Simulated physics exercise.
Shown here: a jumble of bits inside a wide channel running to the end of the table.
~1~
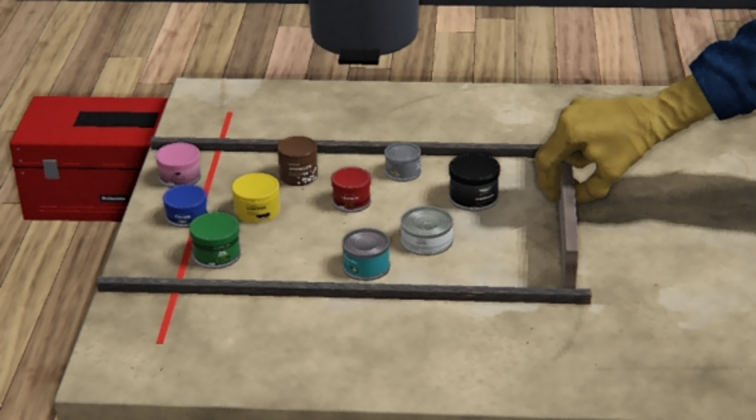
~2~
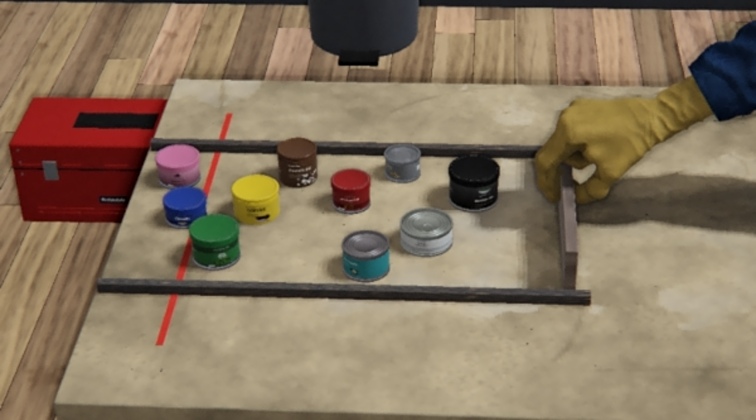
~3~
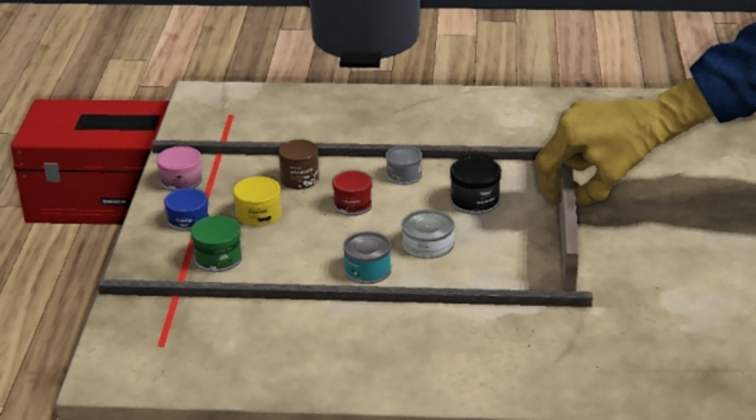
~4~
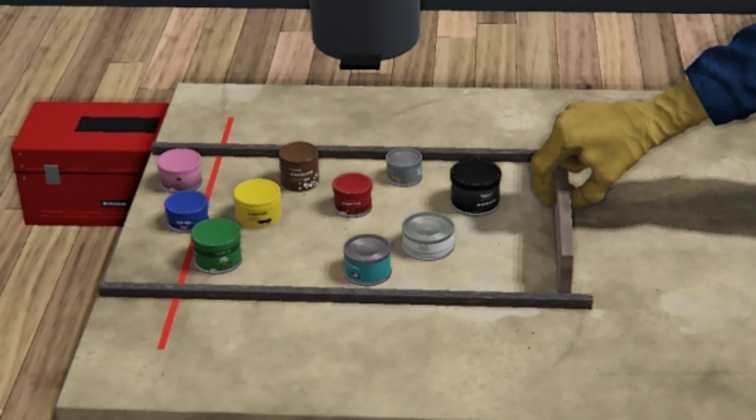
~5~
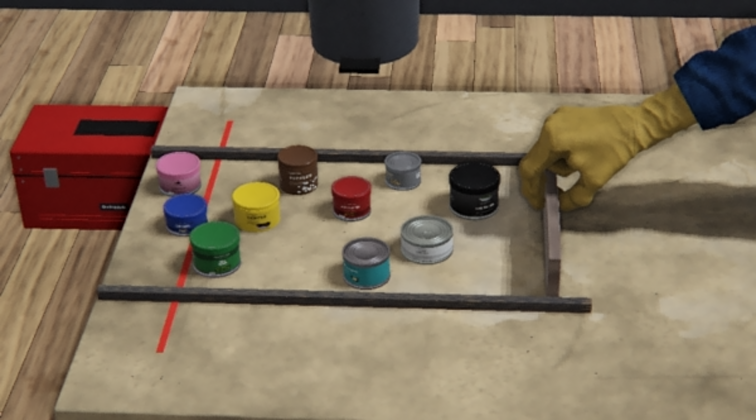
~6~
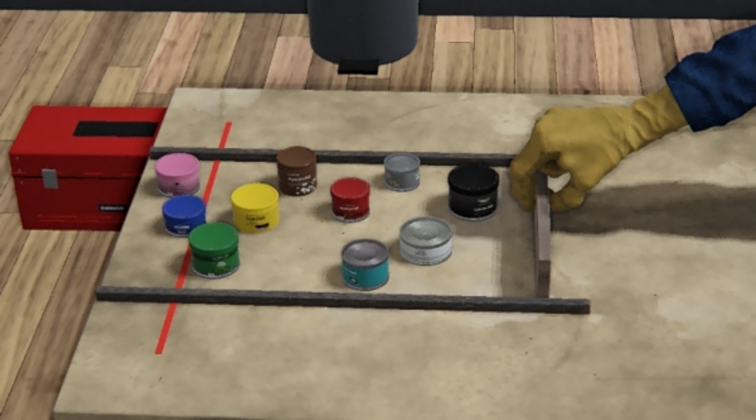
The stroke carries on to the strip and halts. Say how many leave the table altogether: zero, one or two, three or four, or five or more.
Drops: A single one or a pair.
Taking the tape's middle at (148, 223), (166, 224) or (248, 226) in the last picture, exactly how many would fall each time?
Try by try, 5, 5 and 0.
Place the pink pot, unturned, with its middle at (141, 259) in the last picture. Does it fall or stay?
From that start, the object then does not stay.
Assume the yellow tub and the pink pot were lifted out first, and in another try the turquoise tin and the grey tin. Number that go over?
1 in the first case and 1 in the second.
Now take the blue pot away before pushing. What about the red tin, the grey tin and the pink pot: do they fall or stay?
Red tin - safe, grey tin - safe, pink pot - gone.
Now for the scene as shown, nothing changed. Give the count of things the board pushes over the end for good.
It comes to 2.
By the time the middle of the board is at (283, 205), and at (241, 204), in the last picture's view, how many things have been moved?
Tally at point one: 9; at point two: 10.
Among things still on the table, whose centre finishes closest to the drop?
The yellow tub.
Soon after, none off yet; pink pot at rest near (178, 176); blue pot at rest near (185, 216); green tin at rest near (215, 251).
After that, none off yet; pink pot at rest near (178, 176); blue pot displaced a little near (171, 218); green tin at rest near (215, 251).
In the end, the number that fall off is one or two; gone, blue pot and pink pot.
